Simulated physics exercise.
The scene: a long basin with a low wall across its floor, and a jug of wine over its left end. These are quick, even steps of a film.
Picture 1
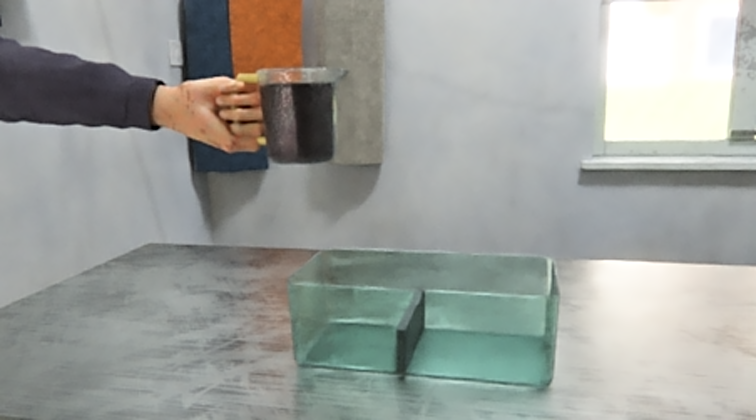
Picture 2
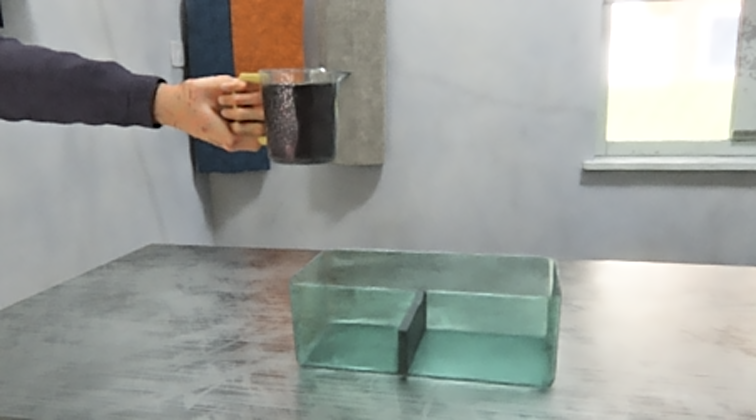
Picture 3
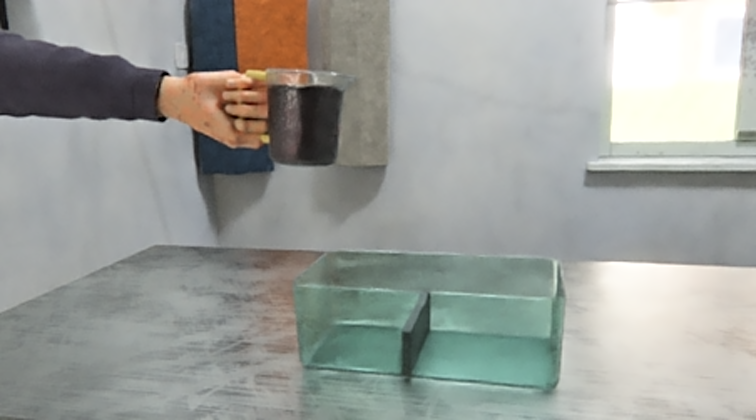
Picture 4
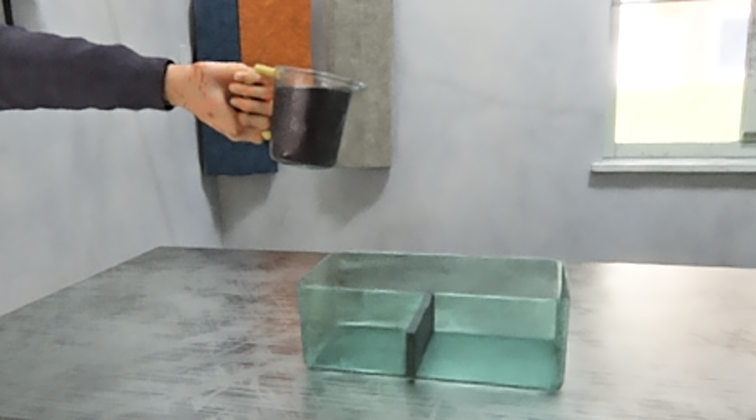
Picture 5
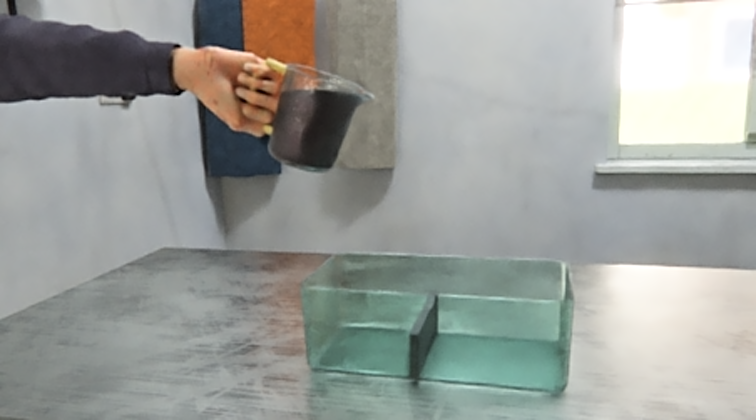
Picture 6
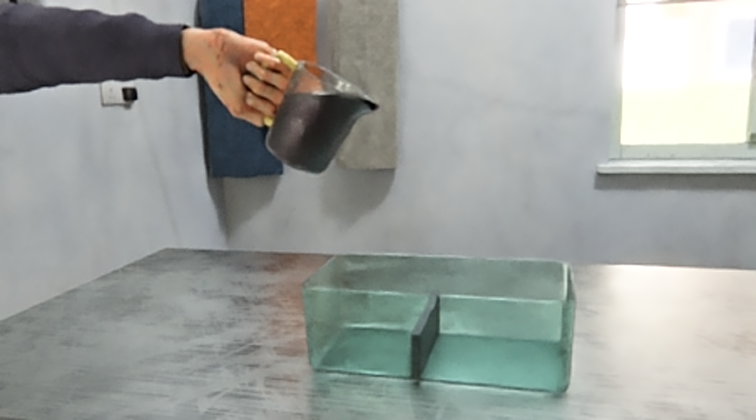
In a grey-walled room with a bright window at right, seen from slightly above a dark, scuffed tabletop, blue, orange and grey panels hang behind. A dark-sleeved arm at left holds a clear jug of dark wine by its yellow handle, above a greenish glass basin with a low dark wall across its floor. The hand rises slightly and tilts the jug rightward, slowly then more steeply, bringing wine to its lip, while the view shifts slightly.
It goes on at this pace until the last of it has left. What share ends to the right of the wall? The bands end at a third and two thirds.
It comes to between a third and two thirds.
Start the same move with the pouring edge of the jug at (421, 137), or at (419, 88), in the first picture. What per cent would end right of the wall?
Near 95 % and 95 %.
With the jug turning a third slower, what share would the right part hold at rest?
Near 55 %.
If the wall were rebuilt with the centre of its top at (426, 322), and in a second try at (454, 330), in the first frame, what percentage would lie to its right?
First some 20, then 10 per cent.
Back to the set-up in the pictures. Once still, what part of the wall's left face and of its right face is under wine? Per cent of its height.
Left: 30 %. Right: 20 %.
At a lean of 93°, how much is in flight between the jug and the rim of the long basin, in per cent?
Some 30 per cent.
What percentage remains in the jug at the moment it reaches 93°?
Roughly 55 in a hundred.
A moment on, the jug is tipped on its side and 55 per cent is still to pour, 1 is left of the wall and 13 right of it.
Next, the jug is tipped right over and 9 per cent is still to pour, 31 is left of the wall and 38 right of it.
Then the jug is tipped right over and 0 per cent is still to pour, 55 is left of the wall and 41 right of it.
Later the jug is tipped right over and 0 per cent is still to pour, 56 is left of the wall and 41 right of it.
At rest 56 per cent lies left of the wall, 41 right of it and 2 outside.
